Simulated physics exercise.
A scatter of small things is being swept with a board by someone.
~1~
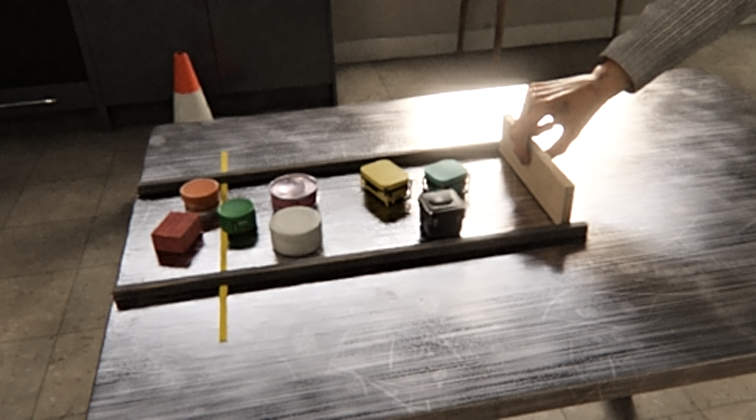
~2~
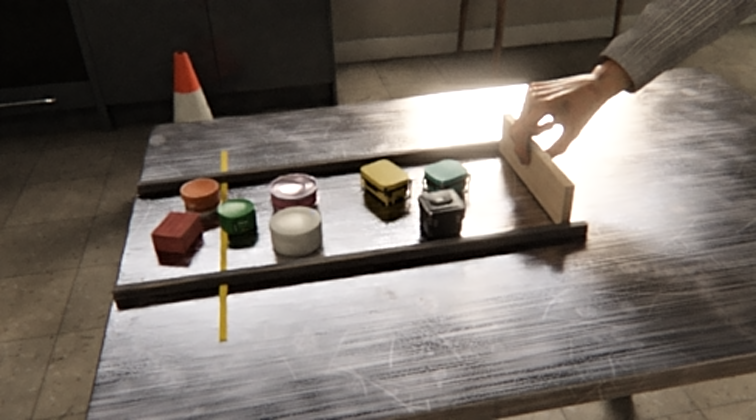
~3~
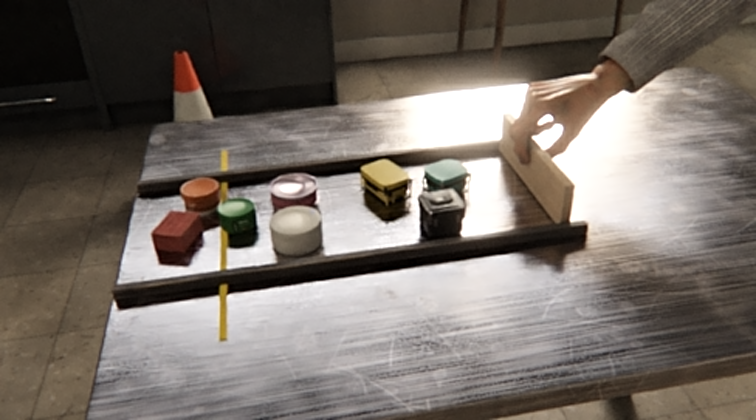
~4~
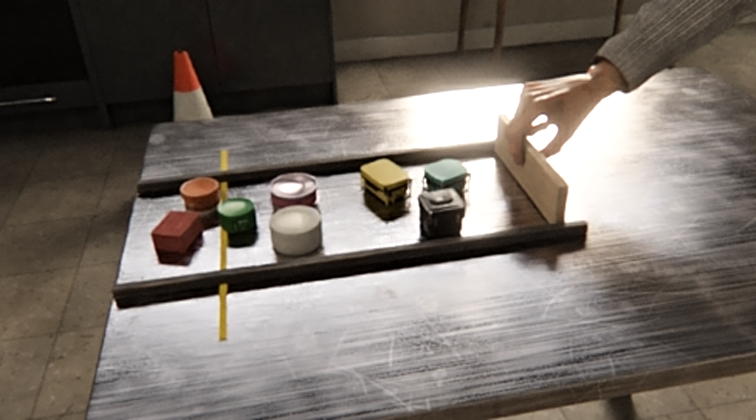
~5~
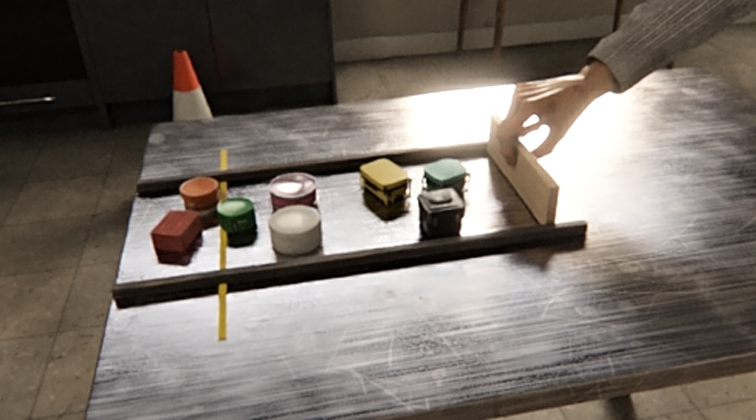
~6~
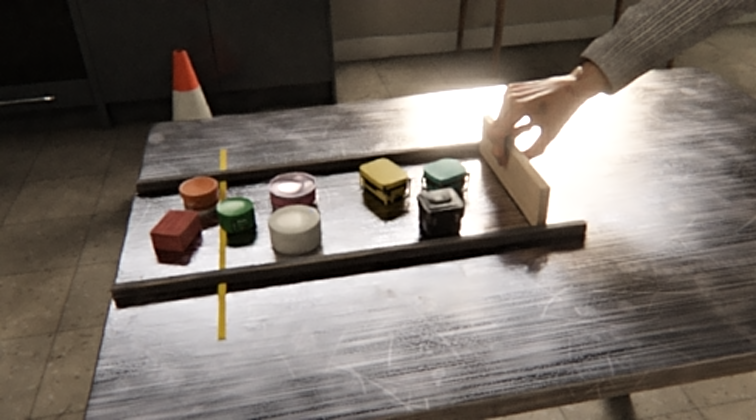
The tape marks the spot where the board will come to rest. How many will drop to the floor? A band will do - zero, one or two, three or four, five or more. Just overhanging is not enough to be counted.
Missing: Below three, above nil.
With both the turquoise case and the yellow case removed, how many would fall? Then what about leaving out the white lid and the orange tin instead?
Fallen: 0 in the first try, 1 in the other.
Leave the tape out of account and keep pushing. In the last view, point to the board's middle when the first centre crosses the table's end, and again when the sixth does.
Earlier crossing: About (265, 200); later crossing: About (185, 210).
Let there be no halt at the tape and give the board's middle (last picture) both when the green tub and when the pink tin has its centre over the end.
First one: Around (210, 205). Other one: Around (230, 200).
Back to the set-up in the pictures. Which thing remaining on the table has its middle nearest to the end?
Pink tin.
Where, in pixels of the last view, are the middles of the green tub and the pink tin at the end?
(135, 232), and the other (123, 212).
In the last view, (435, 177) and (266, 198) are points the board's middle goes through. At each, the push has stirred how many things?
Tally: 3; 8.
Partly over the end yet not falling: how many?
As for overhanging, the count is 2.
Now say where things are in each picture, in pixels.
The first frame shows red block (177, 232); orange tin (201, 198); green tub (238, 216); board (533, 166); tape (224, 226).
The second frame shows orange tin (201, 197); board (533, 166).
The third frame shows green tub (238, 216); yellow case (385, 183).
The fourth frame shows red block (177, 231); turquoise case (446, 180).
The fifth frame shows orange tin (201, 196); pink tin (294, 193).
The sixth frame shows red block (176, 230); orange tin (200, 195); green tub (237, 215); board (511, 167); tape (223, 224).
Early on, none off yet; red block at rest near (176, 230); orange tin at rest near (200, 195); green tub at rest near (237, 215).
A while later, none off yet; red block at rest near (176, 230); orange tin at rest near (200, 195); green tub moving near (229, 218).
Further along, none off yet; red block travelled a little near (157, 232); orange tin travelled about its own width near (143, 197); green tub travelled about its own width near (192, 224).
Finally, the number that fall off is one or two; lost, orange tin and red block.
